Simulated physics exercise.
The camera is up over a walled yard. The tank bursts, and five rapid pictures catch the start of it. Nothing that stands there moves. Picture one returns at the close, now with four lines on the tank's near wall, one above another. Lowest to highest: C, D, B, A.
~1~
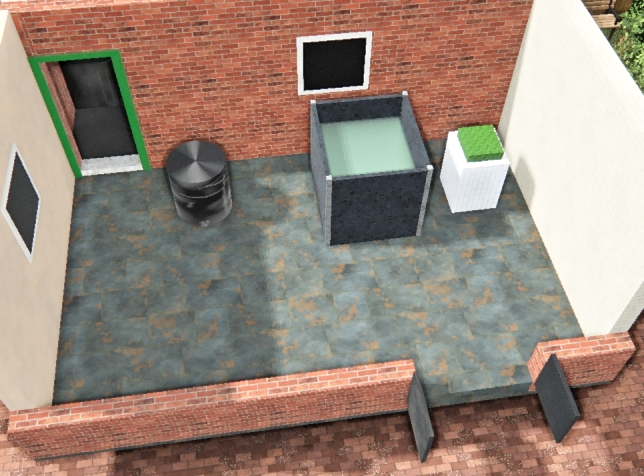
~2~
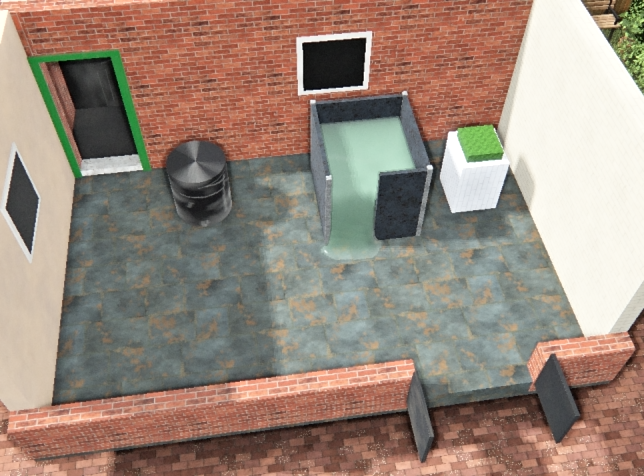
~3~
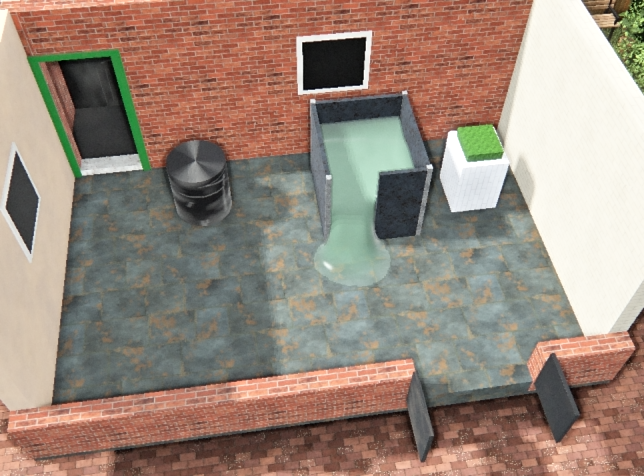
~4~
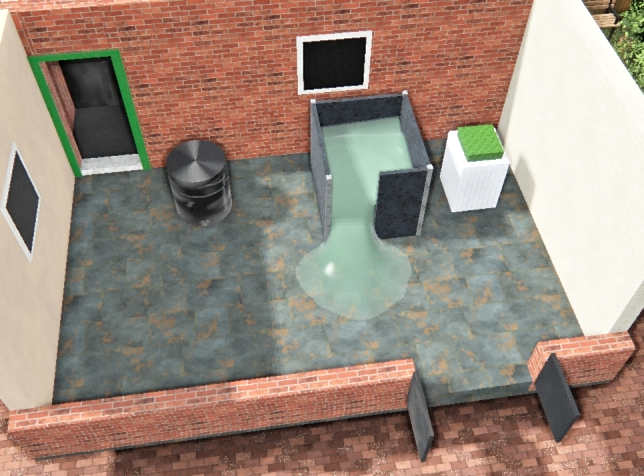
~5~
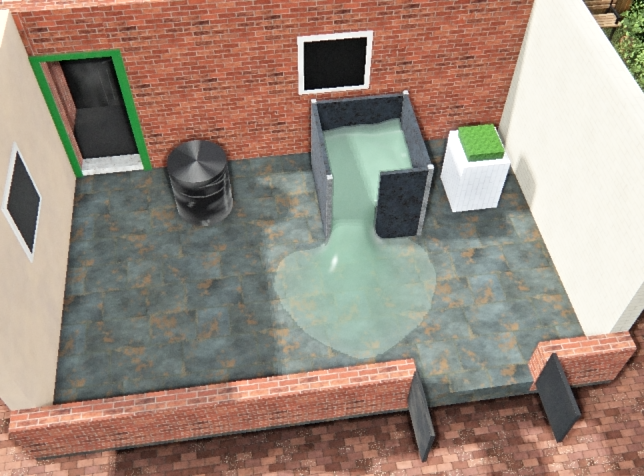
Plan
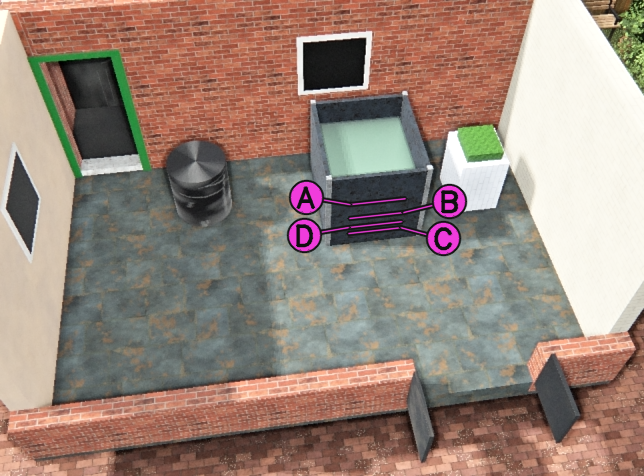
A walled yard with a mottled blue-grey floor is seen from above by a camera that stays still. A green-framed doorway stands at the left of the brick back wall, near a dark metal barrel, with a dark tank of pale green water right of centre, a white block with a green top beside it, and an open gate at lower right. Part of the tank's front opens, and water pours out and spreads forward and sideways in a widening rounded pool.
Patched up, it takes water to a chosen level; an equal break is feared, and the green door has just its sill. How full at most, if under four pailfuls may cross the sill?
Mark A.
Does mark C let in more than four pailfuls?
No, that is safe.
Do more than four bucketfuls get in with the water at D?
No, not at all.
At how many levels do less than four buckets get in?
All of the four.
On the marked copy, A at (377, 201); B at (376, 215); C at (374, 230); D at (375, 224); from the bottom up C, D, B, A.
Choosing A, a bucket or two gets in.
Choosing B, nothing gets over.
Choosing C, nothing gets over.
Choosing D, nothing gets over.
